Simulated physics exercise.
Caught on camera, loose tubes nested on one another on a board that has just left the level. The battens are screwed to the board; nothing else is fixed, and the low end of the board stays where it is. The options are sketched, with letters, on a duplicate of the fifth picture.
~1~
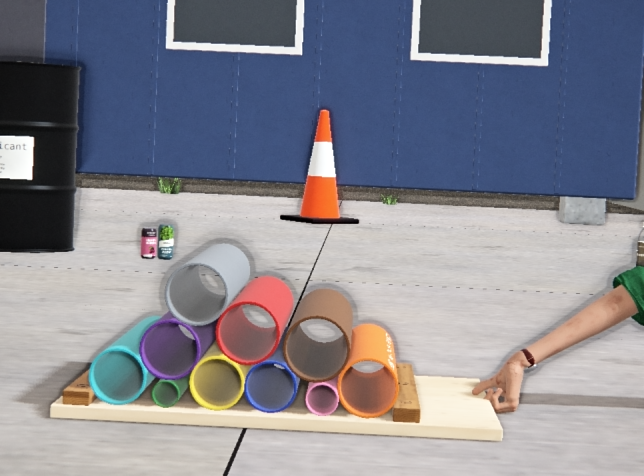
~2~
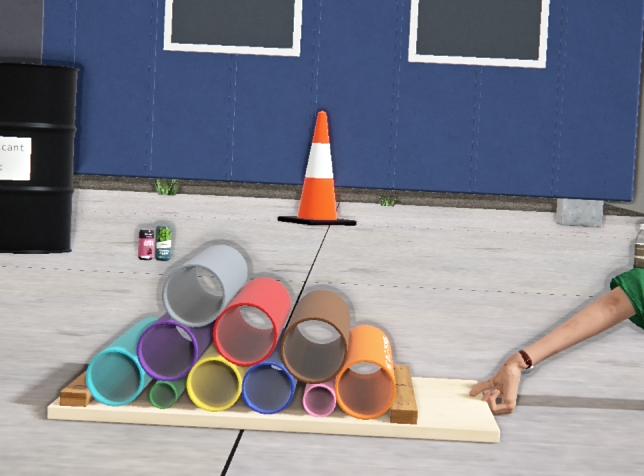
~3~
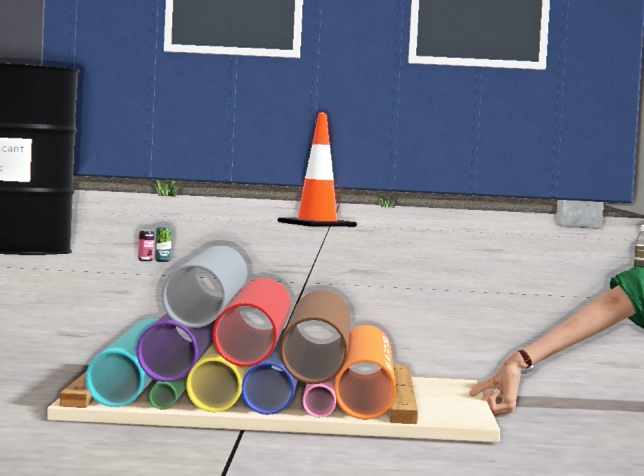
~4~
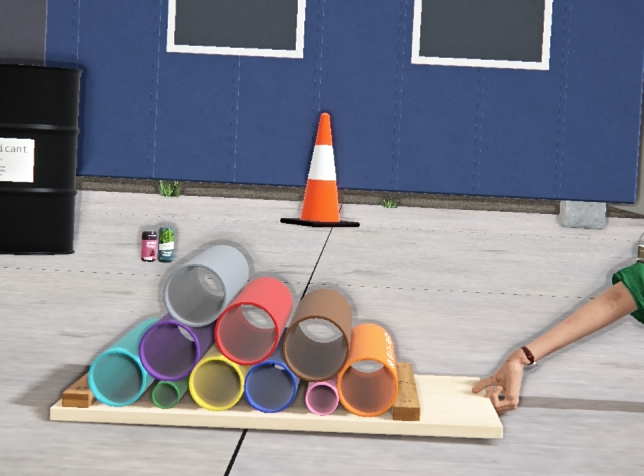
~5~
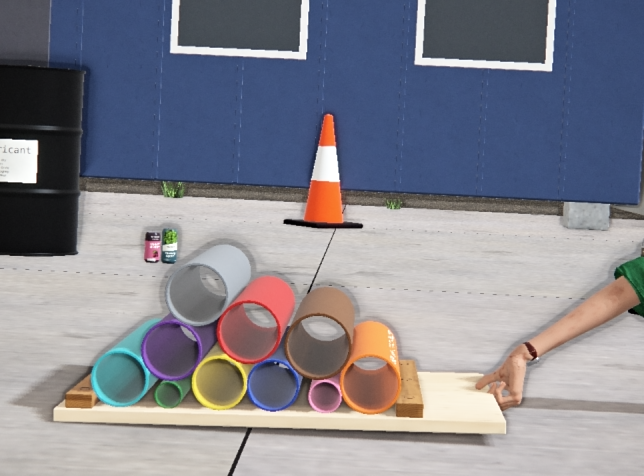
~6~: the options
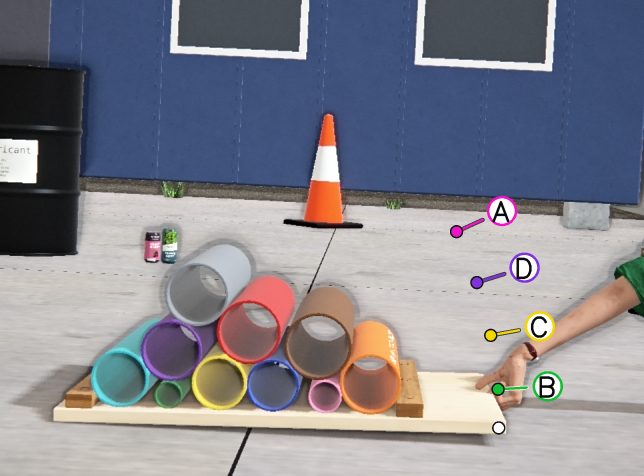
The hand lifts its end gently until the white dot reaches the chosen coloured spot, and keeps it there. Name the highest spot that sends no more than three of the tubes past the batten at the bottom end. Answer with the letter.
No higher than D.
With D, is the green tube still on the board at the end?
Yes, with D.
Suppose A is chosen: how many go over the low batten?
At A the number is four.
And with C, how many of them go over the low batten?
At C the number is none.
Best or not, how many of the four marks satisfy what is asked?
Three of them.
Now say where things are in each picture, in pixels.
The first frame shows orange tube (368, 388); red tube (248, 333); purple tube (170, 350).
The second frame shows purple tube (167, 351); brown tube (314, 350).
The third frame shows board (282, 392); pink tube (319, 401); orange tube (365, 389); blue tube (268, 388).
The fourth frame shows board (284, 391); turquoise tube (117, 378); yellow tube (216, 384).
The fifth frame shows board (287, 389); turquoise tube (120, 379).
On the marked copy, A at (456, 232); B at (498, 389); C at (491, 335); D at (477, 283); the white dot at (498, 428).
With D. Early on, board at 14°.
Further on, board at 21°.
At the end, board at 21°, none over the low batten.
As for the rest, A four over the low batten (turquoise, red, purple, grey); B none over the low batten; C none over the low batten.
